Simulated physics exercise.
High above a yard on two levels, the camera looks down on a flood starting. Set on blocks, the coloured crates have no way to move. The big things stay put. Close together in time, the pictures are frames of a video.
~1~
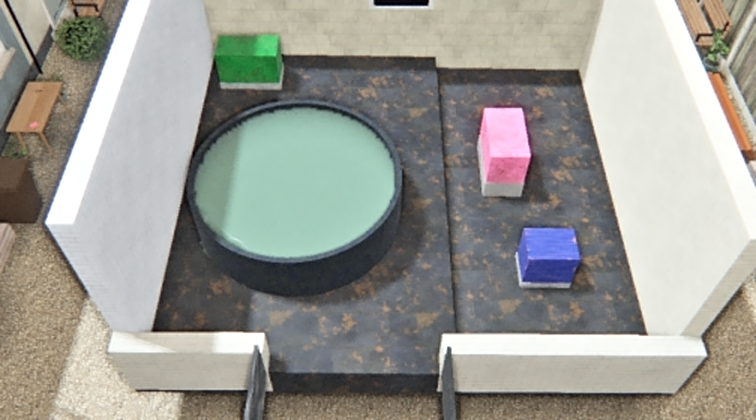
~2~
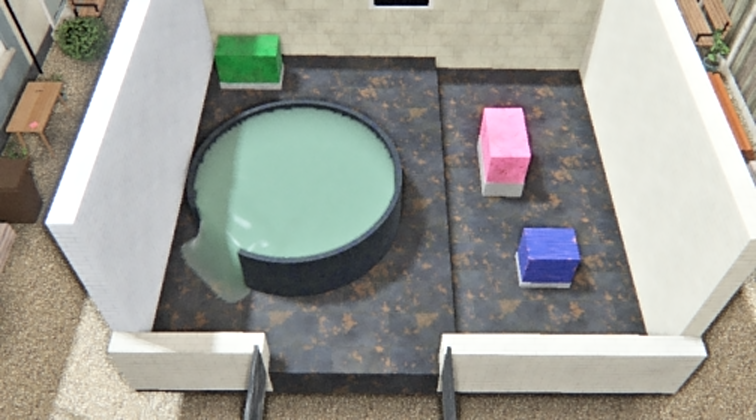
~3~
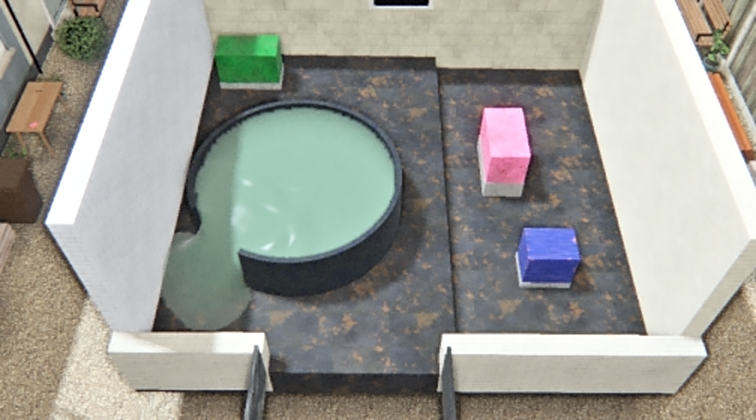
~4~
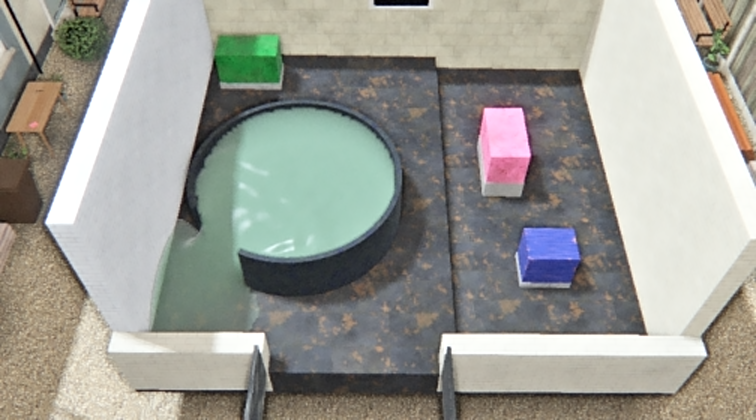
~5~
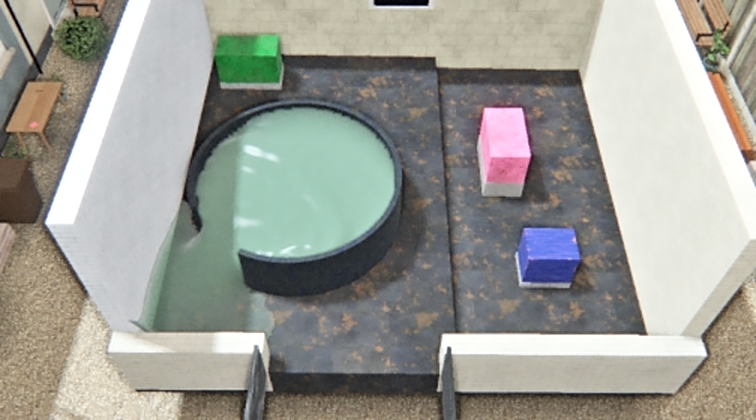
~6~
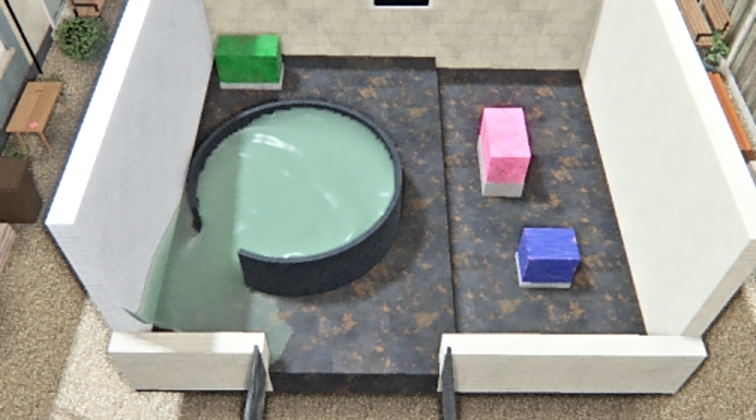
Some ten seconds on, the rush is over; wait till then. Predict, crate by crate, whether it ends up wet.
Result: The pink crate sits high enough; the green crate sits too low; the blue crate sits too low.
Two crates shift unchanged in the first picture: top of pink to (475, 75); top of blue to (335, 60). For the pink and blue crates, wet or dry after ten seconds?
Looking at both, the pink crate is left untouched, and the blue crate gets submerged.
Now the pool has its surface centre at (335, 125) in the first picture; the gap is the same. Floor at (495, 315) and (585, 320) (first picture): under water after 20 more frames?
The first is wetted, and then the second is wetted.
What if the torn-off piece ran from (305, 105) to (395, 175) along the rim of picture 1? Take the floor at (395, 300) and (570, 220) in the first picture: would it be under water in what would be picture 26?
First spot unflooded, second spot swamped.
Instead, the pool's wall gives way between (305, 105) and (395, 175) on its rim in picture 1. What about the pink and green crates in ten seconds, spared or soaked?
Pink crate: Overtopped; green crate: Overtopped.
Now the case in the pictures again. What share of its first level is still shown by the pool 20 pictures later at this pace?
Around 54 percent, give or take.
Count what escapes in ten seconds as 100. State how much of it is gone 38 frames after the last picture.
Near 65 in a hundred, I reckon.
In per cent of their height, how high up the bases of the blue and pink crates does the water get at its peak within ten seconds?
Roughly 200 percent, then 60 percent.
A moment on, water covers 15 % of the floor; the pink crate not reached, the green crate not reached, the blue crate not reached.
Next, water covers 35 % of the floor; the pink crate not reached, the green crate water round its plinth, the blue crate water round its plinth.
Then, water covers 60 % of the floor; the pink crate water round its plinth, the green crate water round its plinth, the blue crate water round its plinth.
Later, water covers 95 % of the floor; the pink crate water round its plinth, the green crate water round its plinth, the blue crate water round its plinth.
In the end, water covers 95 % of the floor; the pink crate stayed above the water, the green crate was topped, the blue crate was topped.
